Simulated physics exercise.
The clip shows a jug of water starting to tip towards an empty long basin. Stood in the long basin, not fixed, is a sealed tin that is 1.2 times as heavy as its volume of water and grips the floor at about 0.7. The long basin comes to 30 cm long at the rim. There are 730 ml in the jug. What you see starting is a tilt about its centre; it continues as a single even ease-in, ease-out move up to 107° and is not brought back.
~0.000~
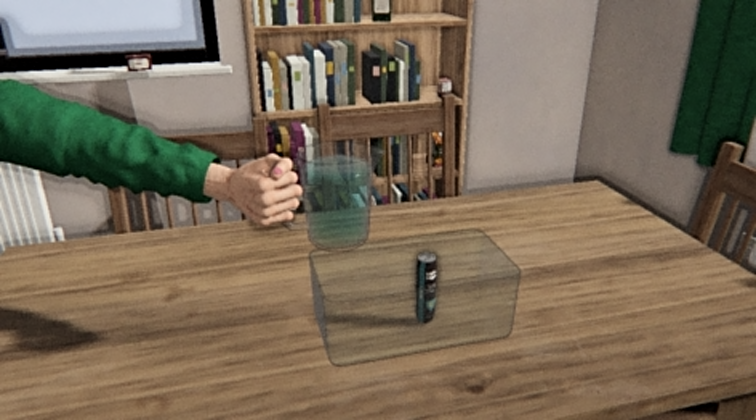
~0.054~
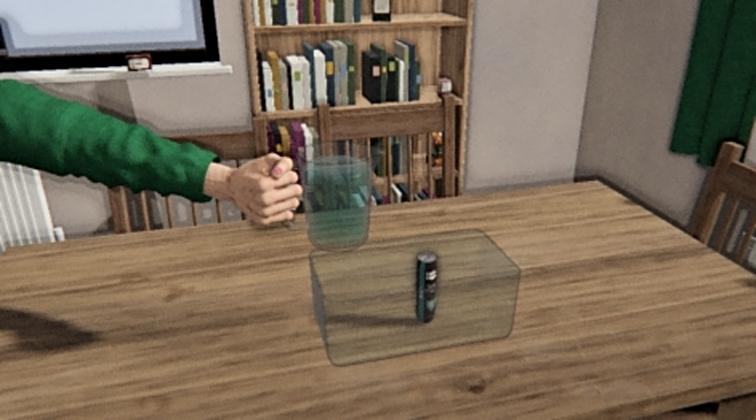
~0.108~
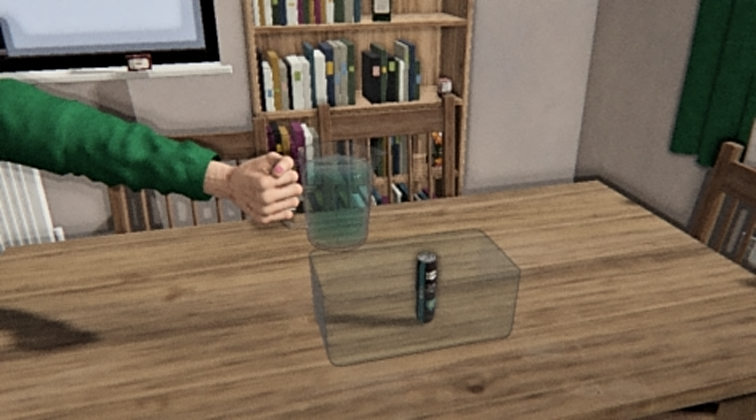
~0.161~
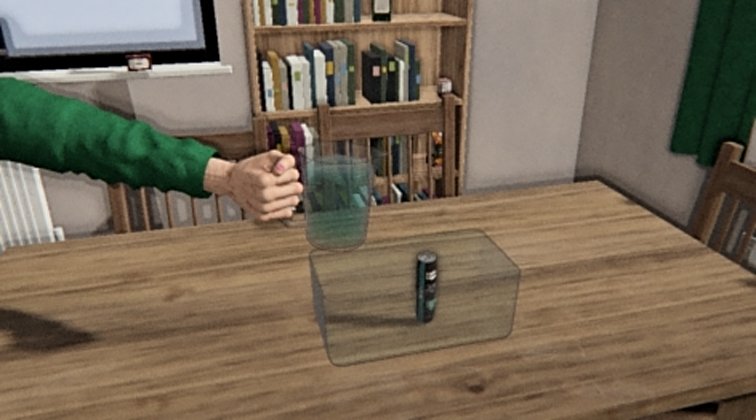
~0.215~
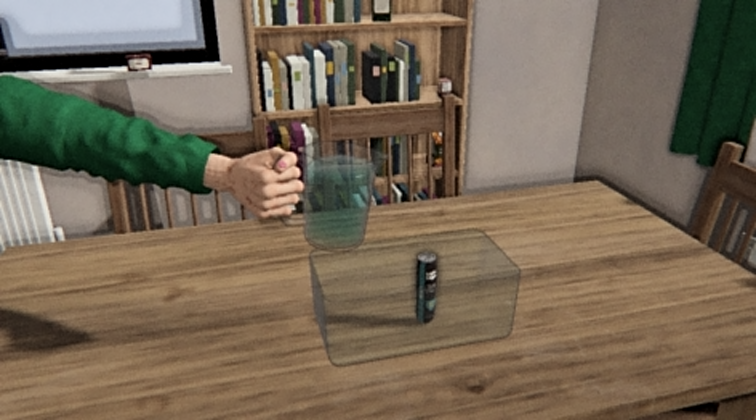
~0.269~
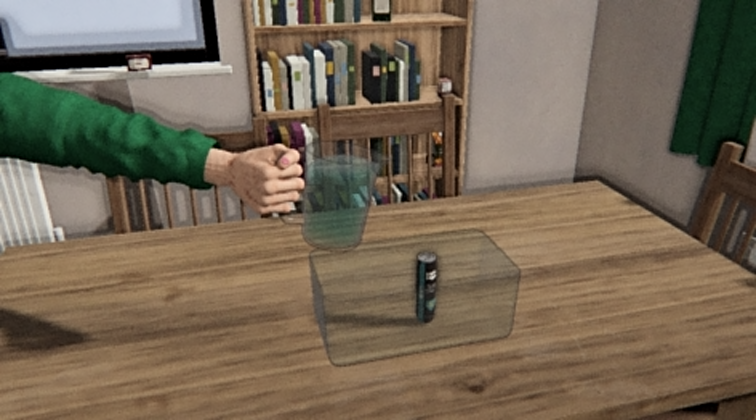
At a wooden table in a room with bookshelves, a green-sleeved arm held a clear jug of water behind a see-through basin with a small tin standing inside, then tilted the jug slightly rightward.
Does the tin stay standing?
It overturns.
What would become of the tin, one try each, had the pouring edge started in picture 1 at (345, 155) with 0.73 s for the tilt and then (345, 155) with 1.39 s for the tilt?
Run one: It does not tip. Run two: It does not tip.
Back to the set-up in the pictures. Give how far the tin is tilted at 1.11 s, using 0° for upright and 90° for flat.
I'd say it is close to 0 degrees off upright.
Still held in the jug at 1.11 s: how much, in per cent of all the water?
I'd say some 32 per cent remains.
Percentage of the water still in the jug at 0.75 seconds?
Around 84 in a hundred.
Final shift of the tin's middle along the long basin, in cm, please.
Shift of tin centre: Approx. 6.5 cm.
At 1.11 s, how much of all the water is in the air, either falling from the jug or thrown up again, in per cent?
Some 16 per cent.
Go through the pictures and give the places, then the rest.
In the first picture, it leans 0°; its right rim is at (384, 149); the water meets the walls at (301, 168) and (370, 162); the long basin's rim runs from (316, 276) to (501, 251); the tin's top is at (427, 260).
In the second picture, it leans 0°; its right rim is at (385, 150); the water meets the walls at (301, 168) and (370, 162).
In the third picture, it leans 2°; its right rim is at (386, 151); the water meets the walls at (302, 168) and (371, 163).
In the fourth picture, it leans 4°; its right rim is at (387, 152); the water meets the walls at (303, 168) and (372, 162).
In the fifth picture, it leans 6°; its right rim is at (389, 154); the water meets the walls at (305, 168) and (374, 162).
In the sixth picture, it leans 10°; its right rim is at (391, 157); the water meets the walls at (306, 168) and (378, 162).
By 0.75 s the tilt is 61° and 84 per cent is still to pour; the tin stands where it began.
By 1.11 s the tilt is 97° and 32 per cent is still to pour; the tin stands where it began.
By 1.49 s the tilt is 107° and 1 per cent is still to pour; the tin lies on its side.
By 1.89 s the tilt is 107° and 0 per cent is still to pour; the tin lies on its side.
At rest the tin lies on its side.
